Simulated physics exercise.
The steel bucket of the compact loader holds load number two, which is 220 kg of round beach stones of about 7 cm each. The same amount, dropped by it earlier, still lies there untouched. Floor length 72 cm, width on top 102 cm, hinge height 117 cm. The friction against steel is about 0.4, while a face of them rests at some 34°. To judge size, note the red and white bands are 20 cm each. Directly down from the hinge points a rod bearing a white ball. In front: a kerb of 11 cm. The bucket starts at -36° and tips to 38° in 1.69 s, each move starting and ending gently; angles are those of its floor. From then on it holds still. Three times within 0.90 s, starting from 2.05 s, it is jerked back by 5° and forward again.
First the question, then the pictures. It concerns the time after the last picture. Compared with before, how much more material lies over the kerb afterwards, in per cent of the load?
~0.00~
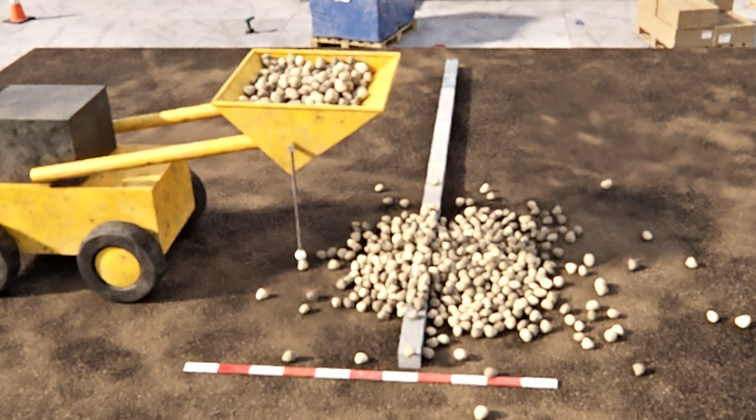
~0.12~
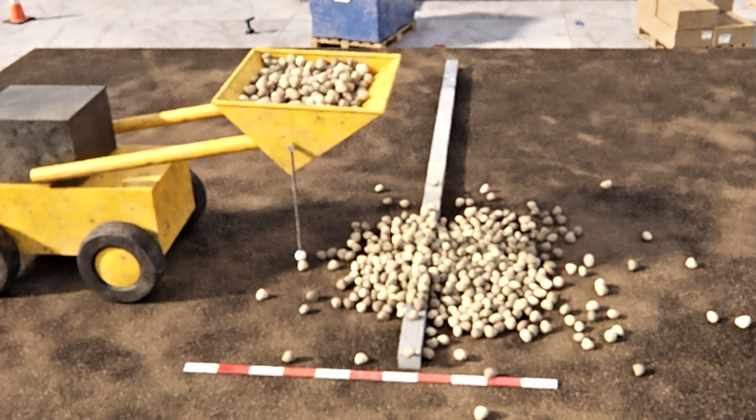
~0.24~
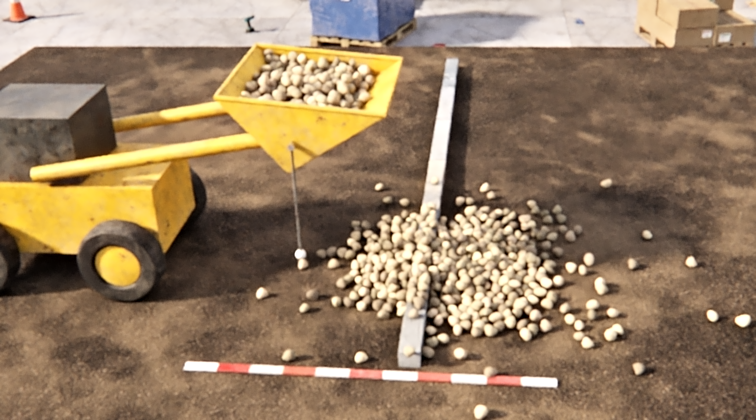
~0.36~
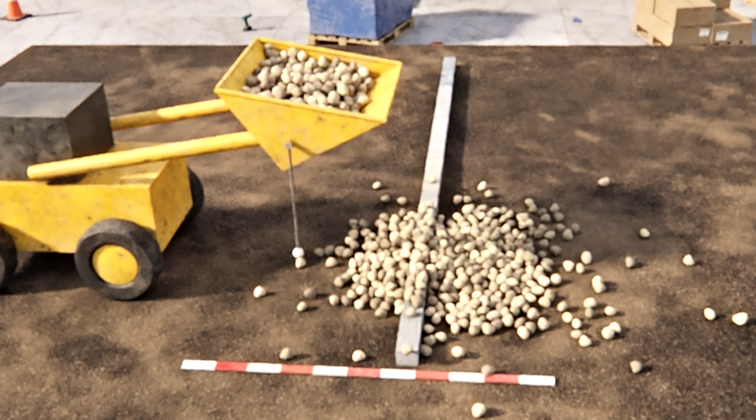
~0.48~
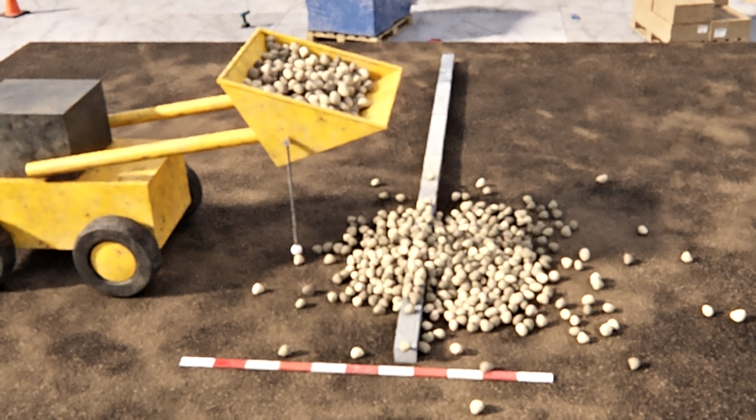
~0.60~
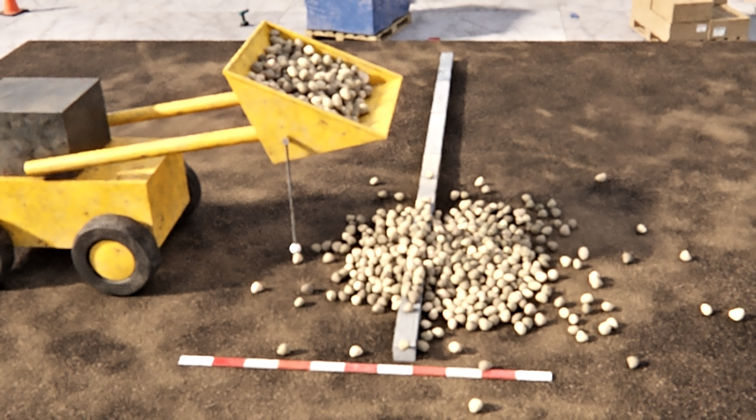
Some 64 per cent of a load more.
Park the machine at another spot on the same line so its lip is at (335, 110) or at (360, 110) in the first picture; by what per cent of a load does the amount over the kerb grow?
Some 15 percent first and 35 percent second.
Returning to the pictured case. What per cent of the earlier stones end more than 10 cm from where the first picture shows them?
I'd say roughly 15 per cent of them.
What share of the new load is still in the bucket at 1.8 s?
Close to 20 in a hundred.
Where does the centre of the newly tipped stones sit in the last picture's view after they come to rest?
I'd say close to (441, 247).
After 1.3 s the floor is at 27°; in per cent of one load, 95 in the bucket, 38 on this side of the kerb, 67 over the kerb; the foremost stones are at (654, 273).
After 1.8 s the floor is at 38°; in per cent of one load, 21 in the bucket, 88 on this side of the kerb, 92 over the kerb; the foremost stones are at (654, 273).
After 3.4 s the floor is at 38°; in per cent of one load, 0 in the bucket, 70 on this side of the kerb, 130 over the kerb; the foremost stones are at (653, 261).
After 5.8 s the floor is at 38°; in per cent of one load, 0 in the bucket, 70 on this side of the kerb, 130 over the kerb; the foremost stones are at (653, 261). Net gain over the kerb, 64.
